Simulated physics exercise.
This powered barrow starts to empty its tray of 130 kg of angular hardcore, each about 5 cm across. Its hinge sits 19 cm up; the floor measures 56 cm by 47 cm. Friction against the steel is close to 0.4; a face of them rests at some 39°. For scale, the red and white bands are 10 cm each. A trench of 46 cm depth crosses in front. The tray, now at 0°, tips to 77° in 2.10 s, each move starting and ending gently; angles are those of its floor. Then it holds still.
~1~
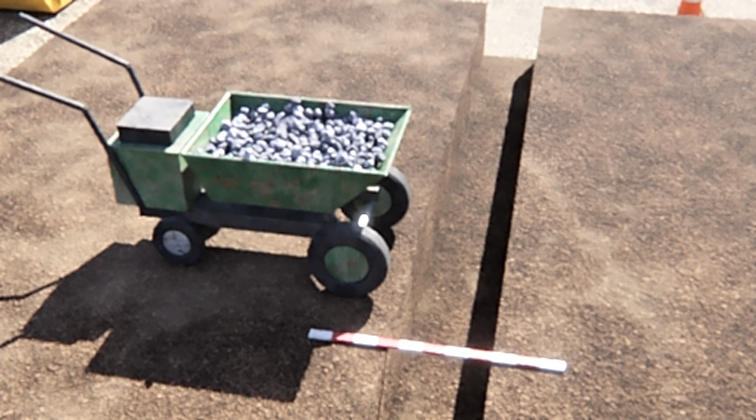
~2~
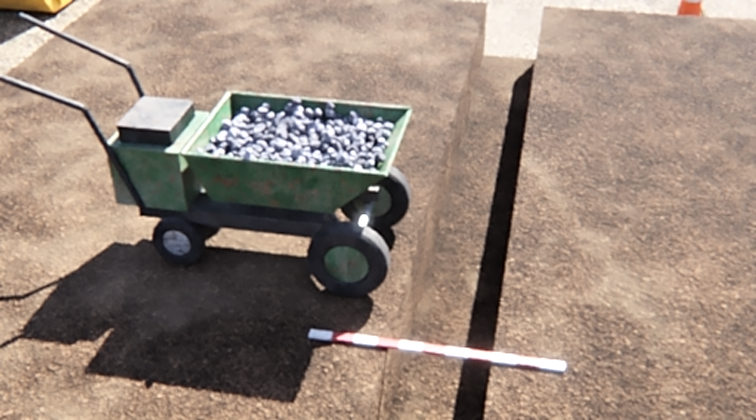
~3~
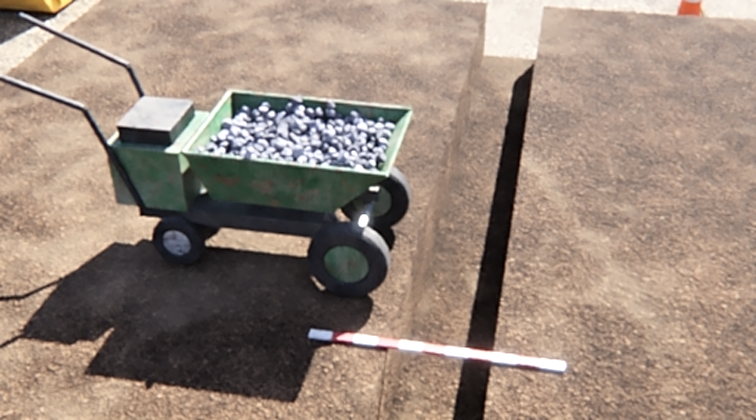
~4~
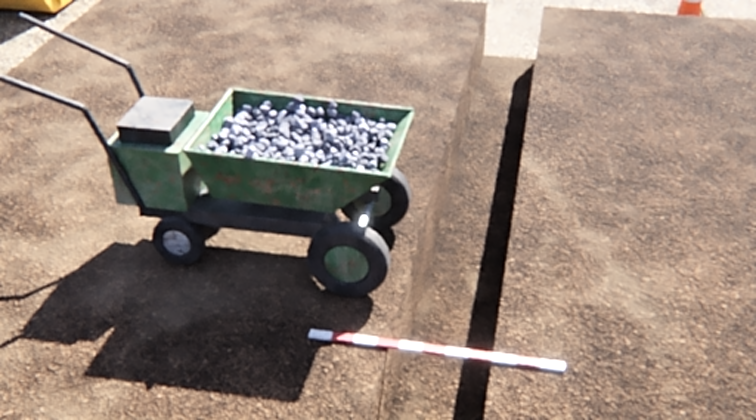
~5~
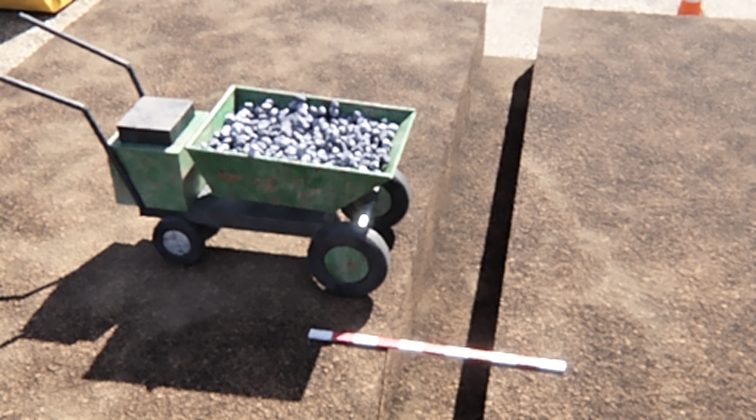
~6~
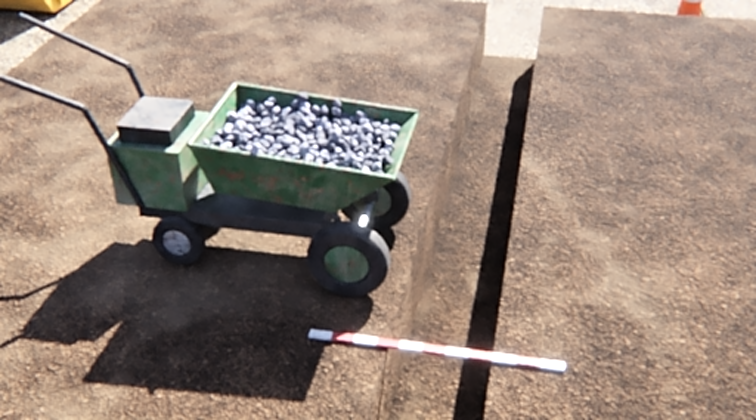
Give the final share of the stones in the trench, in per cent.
Some 70 per cent of it.
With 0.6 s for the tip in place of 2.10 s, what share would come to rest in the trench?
In that case some 40 per cent.
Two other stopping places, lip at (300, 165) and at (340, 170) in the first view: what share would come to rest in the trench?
First some 95, then 100 per cent.
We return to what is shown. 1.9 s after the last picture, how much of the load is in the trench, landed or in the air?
About 50 per cent by then.
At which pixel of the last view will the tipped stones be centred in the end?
Near (484, 332).
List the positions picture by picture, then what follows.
The tray is at 0°, its lip at (385, 175); the top of the load is at (327, 122), in the first picture.
Lip at (386, 175), floor tilted 0°, highest stones at (327, 122), in the second picture.
The tray is at 1°, its lip at (387, 176); the top of the load is at (328, 122), in the third picture.
The tray is at 2°, its lip at (388, 176); the top of the load is at (329, 122), in the fourth picture.
The tray is at 3°, its lip at (391, 177); the top of the load is at (317, 120), in the fifth picture.
Lip at (394, 179), floor tilted 4°, highest stones at (303, 114), in the sixth picture.
Then, 1.3 s after the last picture the floor is at 65°, 97 % in the tray, 3 % in the trench; the foremost stones are at (493, 264).
Then, 1.9 s after the last picture the floor is at 77°, 22 % in the tray, 48 % in the trench, 30 % past the trench; the foremost stones are at (615, 294).
Then, 2.2 s after the last picture the floor is at 77°, 2 % in the tray, 67 % in the trench, 31 % past the trench; the foremost stones are at (654, 296).
Then, 4.2 s after the last picture the floor is at 77°, 0 % in the tray, 70 % in the trench, 30 % past the trench; the foremost stones are at (657, 296).
